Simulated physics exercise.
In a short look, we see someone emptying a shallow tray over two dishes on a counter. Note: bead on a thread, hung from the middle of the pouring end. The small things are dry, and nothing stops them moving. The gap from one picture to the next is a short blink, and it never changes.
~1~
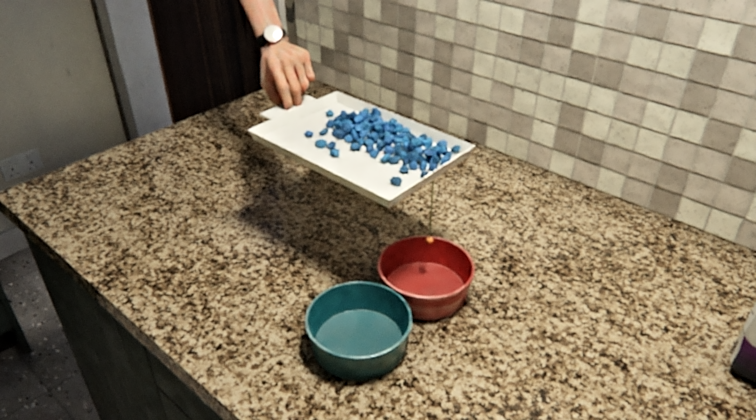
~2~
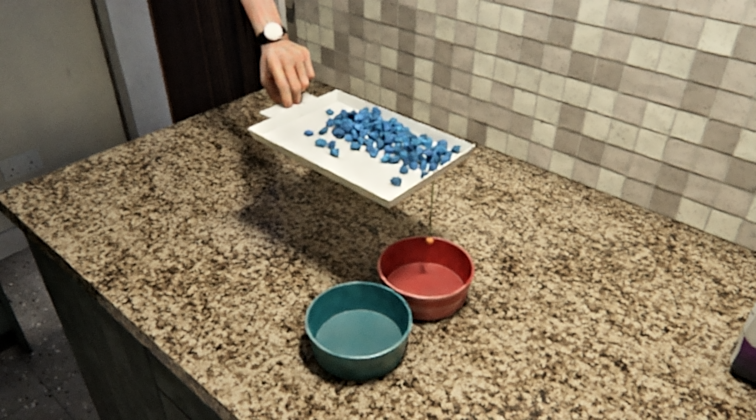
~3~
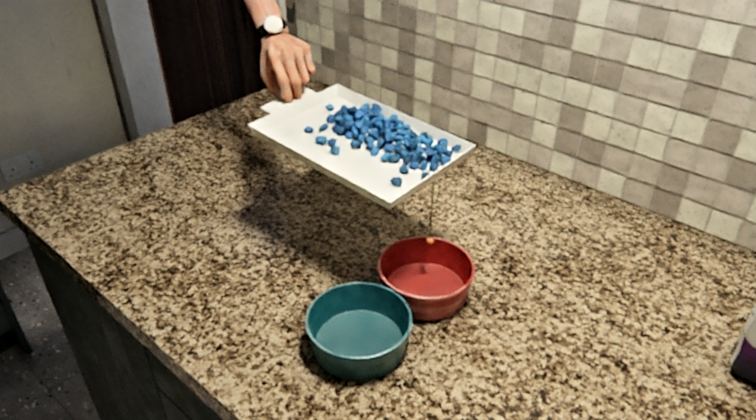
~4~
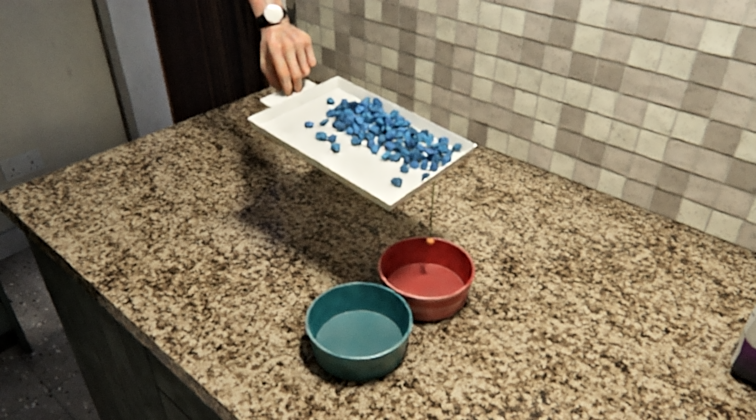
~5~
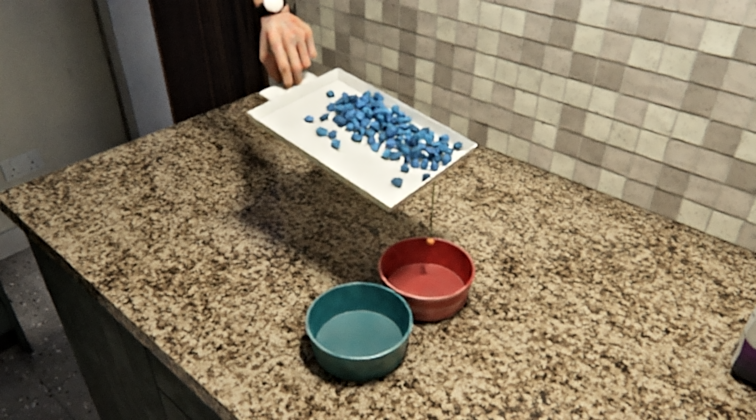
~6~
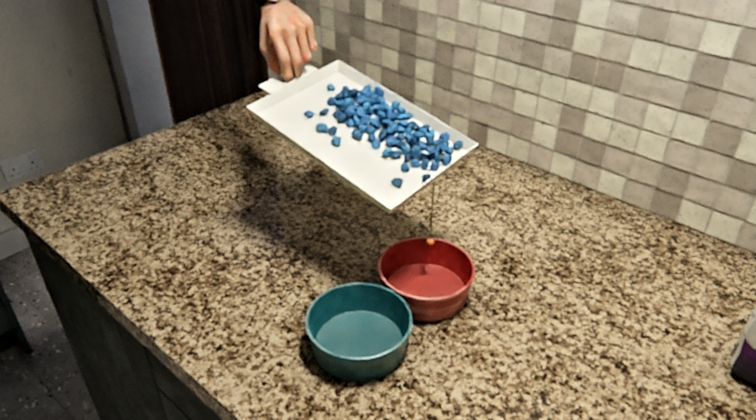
Hand with a wristwatch slowly raising the handle end of a white tray of blue stones above red and teal bowls.
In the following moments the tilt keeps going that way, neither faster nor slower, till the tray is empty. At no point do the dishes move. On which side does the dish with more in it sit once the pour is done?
On the right side.
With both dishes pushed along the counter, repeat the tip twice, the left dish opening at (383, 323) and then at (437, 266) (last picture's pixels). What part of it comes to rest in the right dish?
I'd say about 50 percent, followed by about 0 percent.
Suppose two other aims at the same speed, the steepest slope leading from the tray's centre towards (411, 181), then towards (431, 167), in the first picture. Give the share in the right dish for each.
Shares: 70 %, then 20 %.
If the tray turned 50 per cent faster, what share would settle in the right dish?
Estimate: Some 70 %.
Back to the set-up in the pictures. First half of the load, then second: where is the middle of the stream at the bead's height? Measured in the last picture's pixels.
I'd place the first part at (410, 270) and the rest at (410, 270).
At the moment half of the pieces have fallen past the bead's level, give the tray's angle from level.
Approx. reading: About 85°.
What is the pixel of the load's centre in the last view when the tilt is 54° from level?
(409, 175).
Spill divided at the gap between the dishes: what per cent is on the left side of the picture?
Estimate: About 30 in every hundred.
Just after the last frame, tray tipped steeply; almost all on the tray; about a tenth in the air.
A moment on, tray tipped right over; about a tenth on the tray; roughly a quarter in the left dish; roughly half in the right dish; just a few outside both; roughly a quarter in the air.
Further on, tray tipped past a quarter turn; roughly a quarter in the left dish; roughly two thirds in the right dish; about a tenth outside both.
When it is over, tray tipped past a quarter turn; roughly a quarter in the left dish; roughly two thirds in the right dish; about a tenth outside both.
